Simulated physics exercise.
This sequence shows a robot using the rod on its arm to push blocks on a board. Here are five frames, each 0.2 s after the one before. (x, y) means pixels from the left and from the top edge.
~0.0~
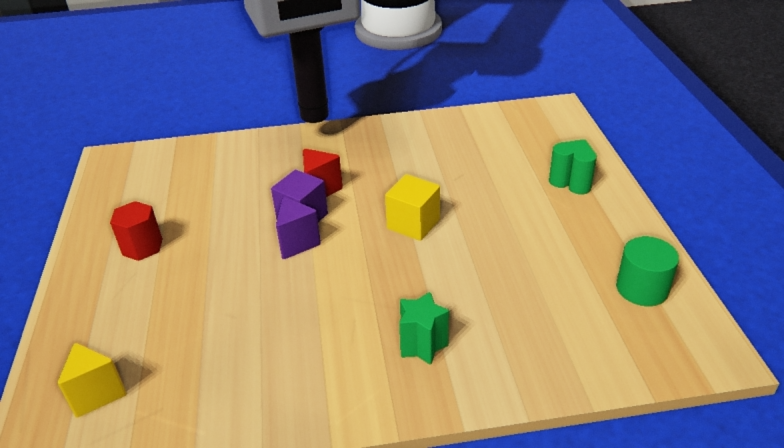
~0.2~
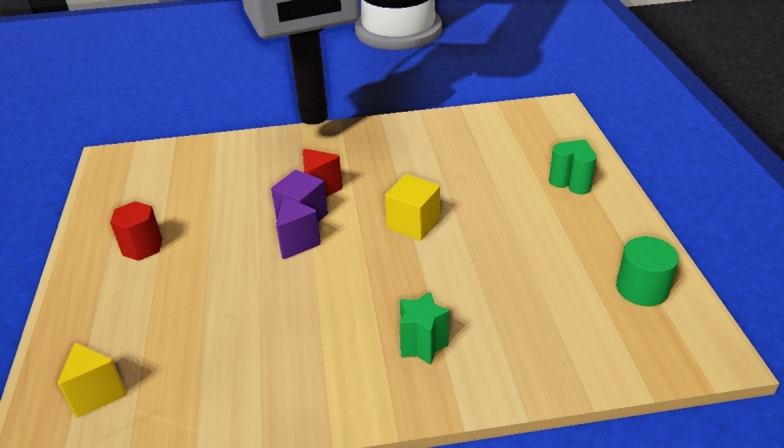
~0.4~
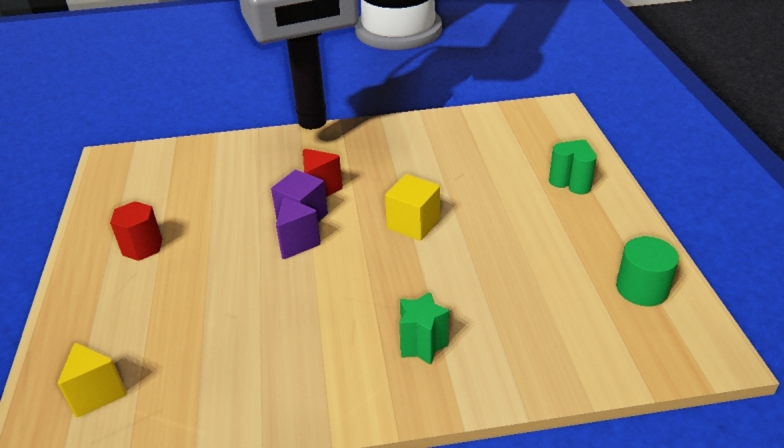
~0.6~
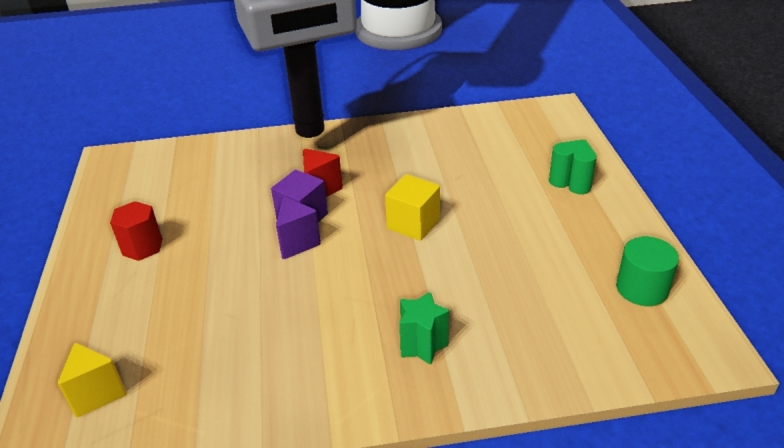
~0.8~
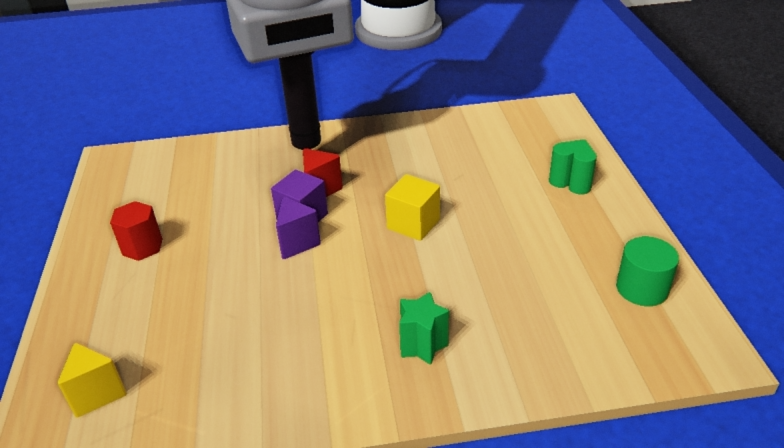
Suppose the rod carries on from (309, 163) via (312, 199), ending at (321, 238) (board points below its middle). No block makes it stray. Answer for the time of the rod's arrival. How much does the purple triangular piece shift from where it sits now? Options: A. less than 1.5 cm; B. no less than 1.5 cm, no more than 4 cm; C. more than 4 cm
Answer: C.
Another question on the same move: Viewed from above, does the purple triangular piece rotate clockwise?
No - that is not the case.
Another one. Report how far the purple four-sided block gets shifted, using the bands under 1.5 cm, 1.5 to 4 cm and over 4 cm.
Displacement: Past 4 cm.
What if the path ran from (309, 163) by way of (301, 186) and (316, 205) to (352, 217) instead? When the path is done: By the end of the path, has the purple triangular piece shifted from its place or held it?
That block moves.
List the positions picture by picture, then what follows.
Tip of the rod (315, 117), middles of tops, purple triangular piece (292, 210), purple four-sided block (297, 184), red triangular piece (316, 158), yellow four-sided block (413, 190), in the first frame.
Rod (314, 118), nothing pushed, in the second frame.
Rod (313, 123), nothing pushed, in the third frame.
Rod (310, 131), nothing pushed, in the fourth frame.
Rod (307, 143), purple triangular piece (292, 210), purple four-sided block (297, 184), red triangular piece (316, 158), yellow four-sided block (413, 190), in the fifth frame.
What follows on the original path. One third of the way, rod (308, 166); red triangular piece (321, 168), turned 45° anticlockwise.
Two thirds of the way, rod (311, 191); purple triangular piece (278, 232); purple four-sided block (291, 205), turned 15° clockwise; red triangular piece (324, 195), turned 35° anticlockwise.
At the end, rod (318, 217); purple triangular piece (260, 249), turned 35° anticlockwise; purple four-sided block (280, 225), turned 60° clockwise; red triangular piece (337, 219), turned 60° anticlockwise; yellow four-sided block unmoved.
